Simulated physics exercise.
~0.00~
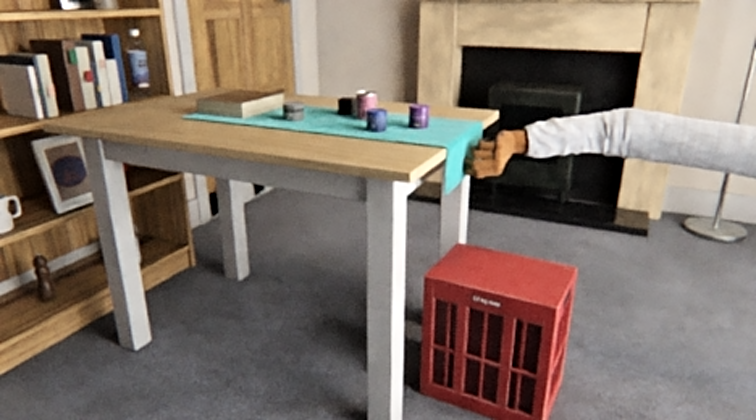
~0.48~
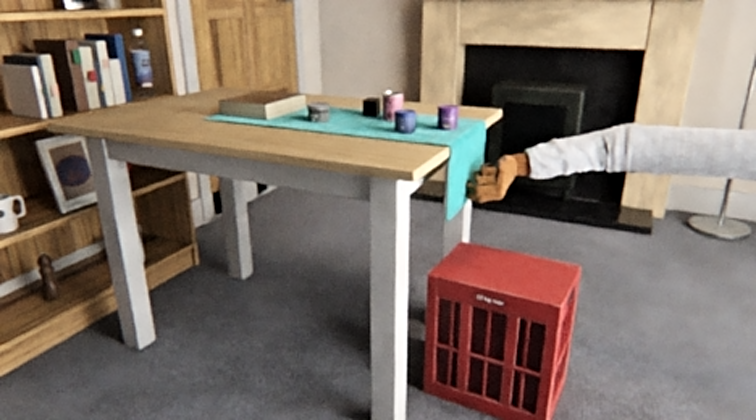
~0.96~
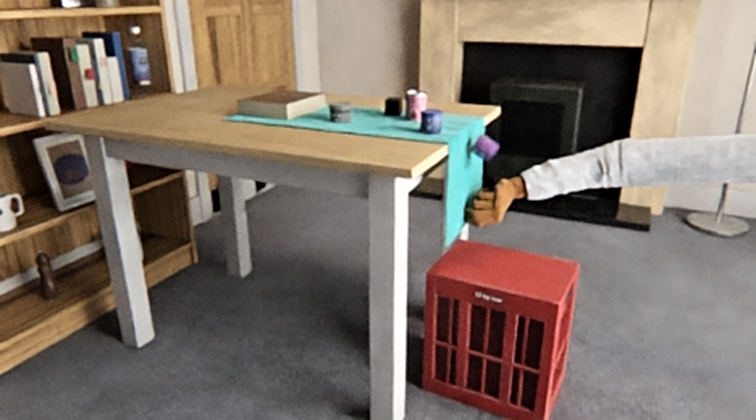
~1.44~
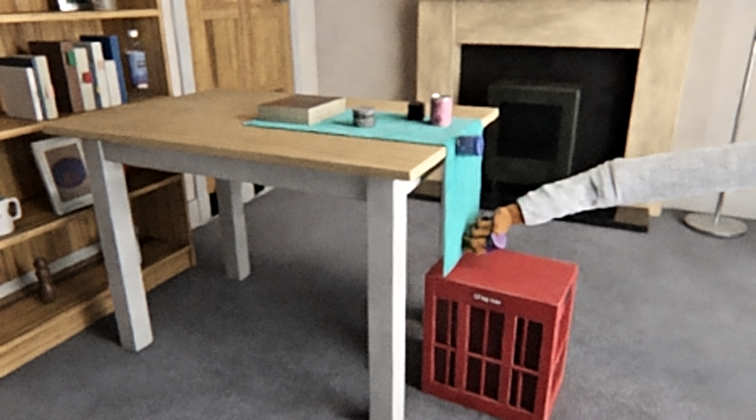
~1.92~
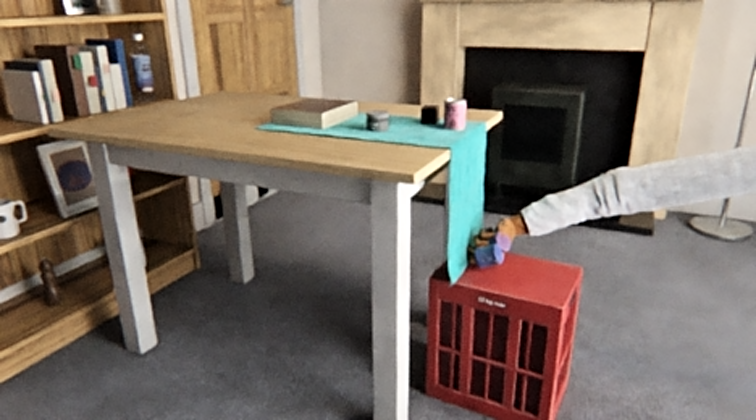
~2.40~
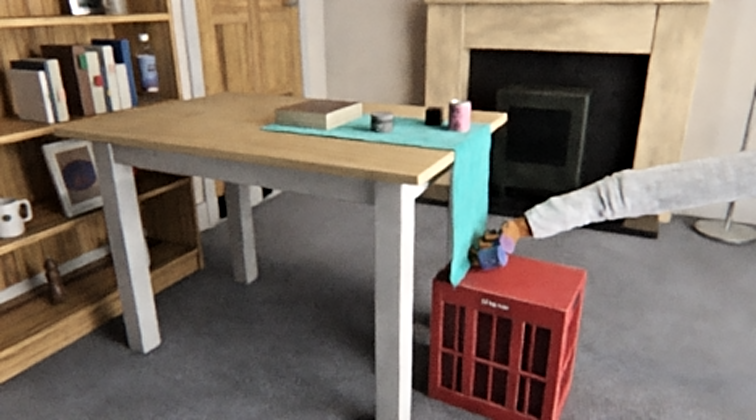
Hand drawing a turquoise runner down off a table, purple pot then blue pot dropping onto the red crate, others staying.
